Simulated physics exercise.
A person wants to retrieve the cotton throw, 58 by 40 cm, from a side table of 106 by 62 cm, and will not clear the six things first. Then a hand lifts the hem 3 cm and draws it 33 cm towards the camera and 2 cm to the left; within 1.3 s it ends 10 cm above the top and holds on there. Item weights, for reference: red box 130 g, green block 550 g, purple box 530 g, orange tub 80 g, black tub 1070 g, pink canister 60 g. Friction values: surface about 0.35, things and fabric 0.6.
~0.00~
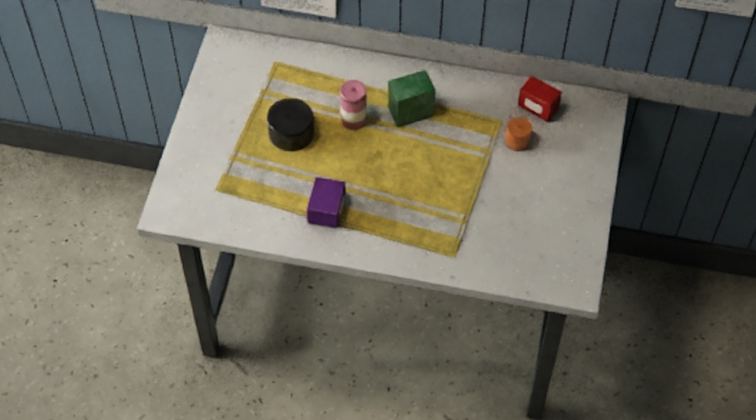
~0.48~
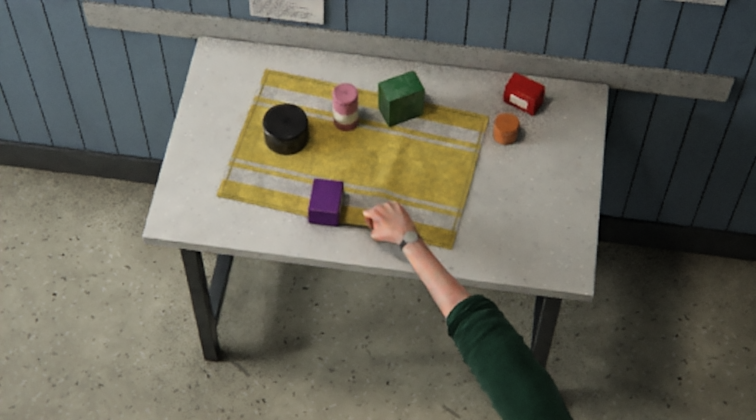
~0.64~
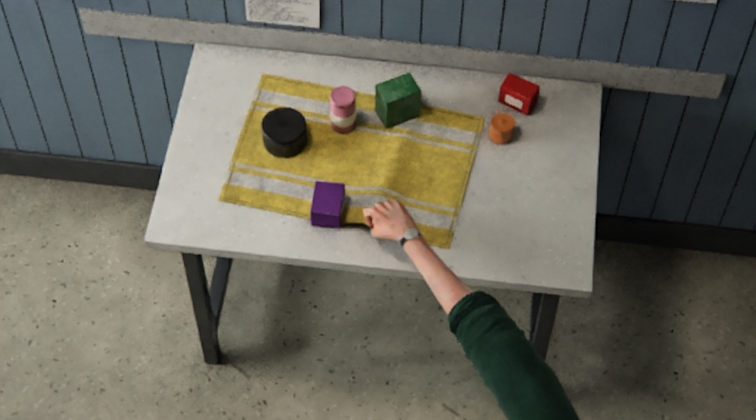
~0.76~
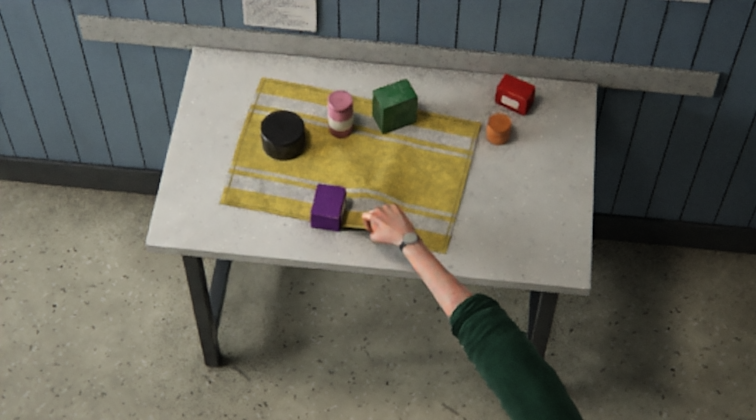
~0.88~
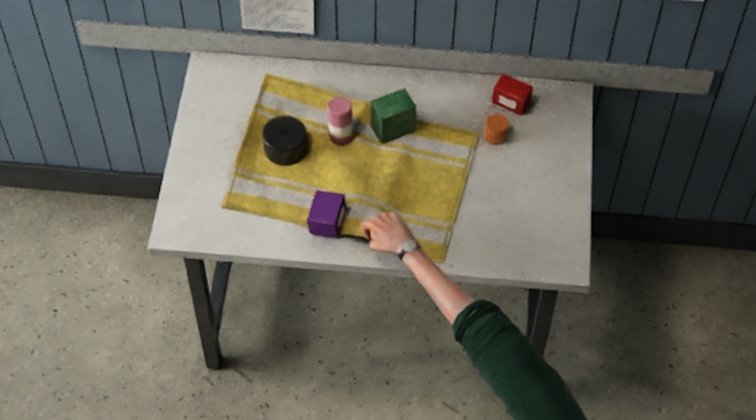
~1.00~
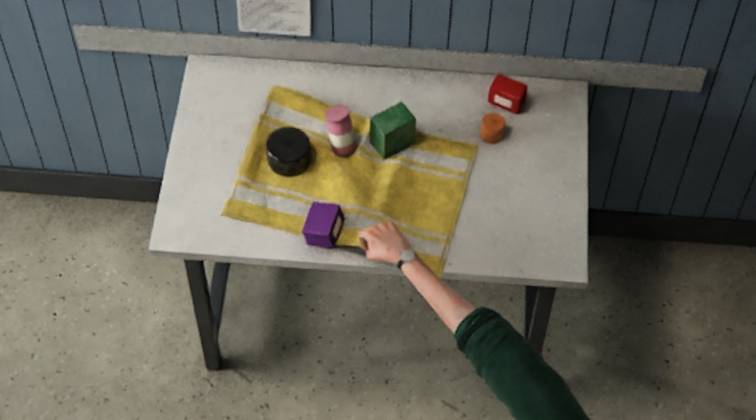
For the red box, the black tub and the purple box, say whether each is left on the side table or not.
In the end the red box will not come off, the black tub will not come off, the purple box will come off.
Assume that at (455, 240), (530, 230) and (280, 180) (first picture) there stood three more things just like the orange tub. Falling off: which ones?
Going through the three spots as listed: Ends up off the top, holds its spot and ends up off the top.
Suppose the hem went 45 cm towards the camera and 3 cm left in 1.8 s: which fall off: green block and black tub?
Then green block is lost over the edge and black tub is lost over the edge.
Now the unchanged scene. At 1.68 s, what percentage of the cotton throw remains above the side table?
About 55 per cent.
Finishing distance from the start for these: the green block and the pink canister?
Approx. final shift - green block: 15 cm; pink canister: 35 cm.
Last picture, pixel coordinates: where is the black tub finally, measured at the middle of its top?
You'll find it ending up somewhere near (302, 234).
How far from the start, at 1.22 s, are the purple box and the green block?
The purple box is 10 cm out, the green block 15 cm.
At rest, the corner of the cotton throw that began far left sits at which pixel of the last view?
Near (313, 169).
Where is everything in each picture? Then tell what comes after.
In the first frame, red box (541, 90); black tub (290, 116); purple box (326, 195); cotton throw corners (215, 190) (275, 62) (502, 121) (455, 257).
In the second frame, cotton throw corners (217, 196) (266, 69); grip (373, 227).
In the third frame, purple box (327, 197); cotton throw corners (219, 200) (263, 74); grip (372, 225).
In the fourth frame, green block (395, 93); pink canister (340, 100); cotton throw corners (220, 203) (262, 77); grip (371, 230).
In the fifth frame, purple box (327, 207); green block (393, 103); pink canister (340, 107); cotton throw corners (221, 207) (266, 73); grip (370, 238).
In the sixth frame, red box (509, 86); black tub (288, 144); purple box (323, 218); cotton throw corners (222, 215) (274, 86) (477, 146) (440, 277); grip (367, 248).
By 1.2 s, 90 % of the cotton throw is still over the top; purple box 12 cm off its start, black tub 11 cm off its start, green block 17 cm off its start.
By 1.5 s, 70 % of the cotton throw is still over the top; purple box 31 cm off its start, black tub 21 cm off its start, green block 28 cm off its start.
By 1.7 s, 55 % of the cotton throw is still over the top; purple box over the edge, black tub 26 cm off its start at (306, 216), green block 37 cm off its start at (403, 212).
By 1.9 s, 45 % of the cotton throw is still over the top; purple box over the edge, black tub 31 cm off its start, green block 40 cm off its start.
By 3.5 s, 45 % of the cotton throw is still over the top; purple box over the edge, black tub 31 cm off its start at (302, 234), red box 0 cm off its start at (509, 86), pink canister on its side, 33 cm off its start at (460, 165).
